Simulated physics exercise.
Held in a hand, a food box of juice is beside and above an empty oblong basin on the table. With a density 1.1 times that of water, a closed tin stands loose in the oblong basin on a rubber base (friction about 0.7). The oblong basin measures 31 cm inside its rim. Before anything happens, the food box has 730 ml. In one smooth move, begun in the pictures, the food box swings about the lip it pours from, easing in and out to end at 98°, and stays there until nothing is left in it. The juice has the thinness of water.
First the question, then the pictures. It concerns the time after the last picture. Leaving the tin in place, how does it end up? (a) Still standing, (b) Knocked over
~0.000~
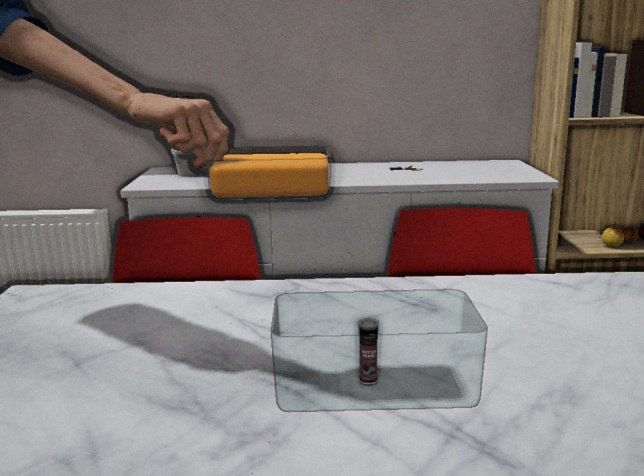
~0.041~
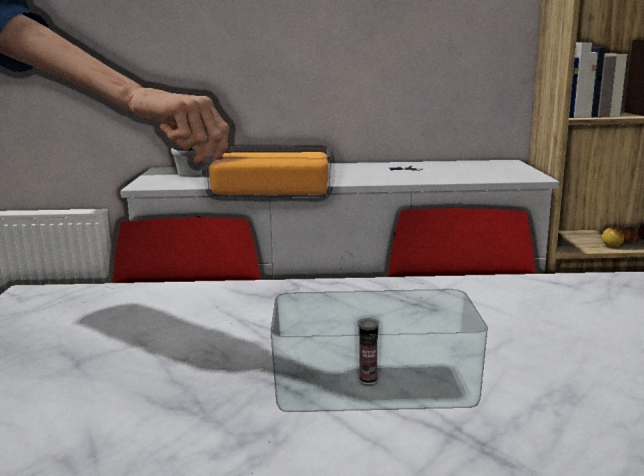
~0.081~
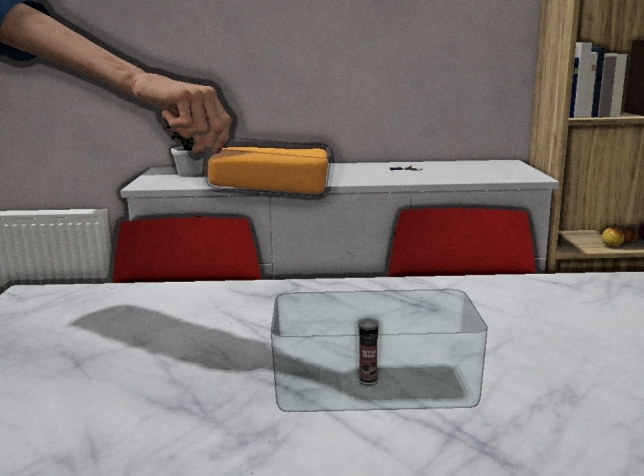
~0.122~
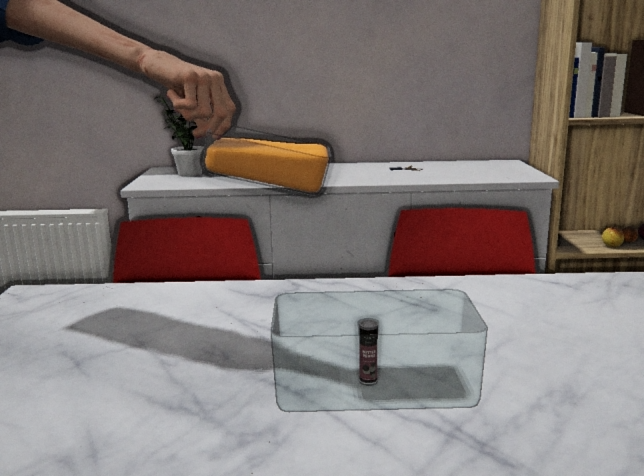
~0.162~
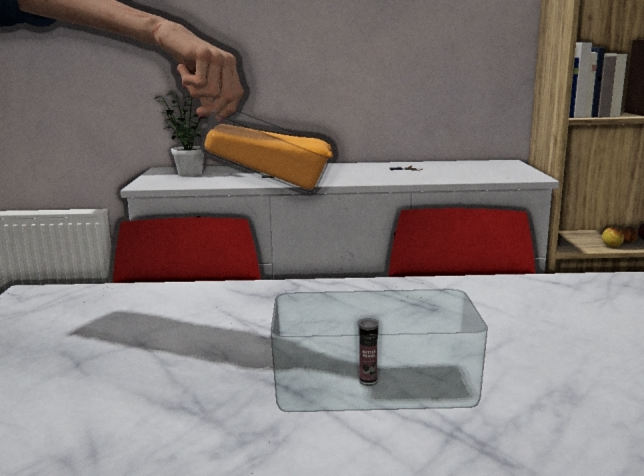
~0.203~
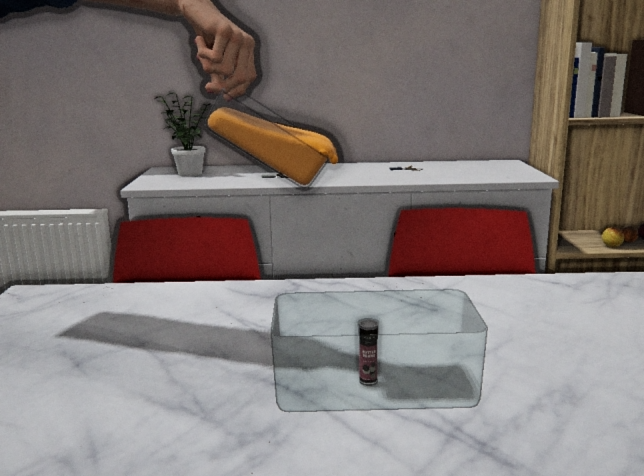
Answer: B.
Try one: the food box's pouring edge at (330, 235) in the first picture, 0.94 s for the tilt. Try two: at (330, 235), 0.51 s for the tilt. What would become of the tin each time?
Try 1: Still standing; try 2: Still standing.
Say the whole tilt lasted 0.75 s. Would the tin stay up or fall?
Then the tin tumbles.
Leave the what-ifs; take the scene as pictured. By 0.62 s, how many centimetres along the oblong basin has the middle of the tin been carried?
Some 0 cm.
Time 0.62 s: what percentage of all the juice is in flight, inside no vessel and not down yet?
Roughly 28 %.
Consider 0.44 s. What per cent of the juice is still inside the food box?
Roughly 20 %.
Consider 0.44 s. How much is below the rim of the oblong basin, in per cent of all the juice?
Roughly 3 percent.
After 0.44 s the tilt is 94° and 20 per cent is still to pour; the tin stands where it began.
After 0.62 s the tilt is 98° and 4 per cent is still to pour; the tin stands where it began.
After 0.81 s the tilt is 98° and 1 per cent is still to pour; the tin leans 6°.
After 1.01 s the tilt is 98° and 0 per cent is still to pour; the tin leans 5°.
In the end the tin lies on its side.
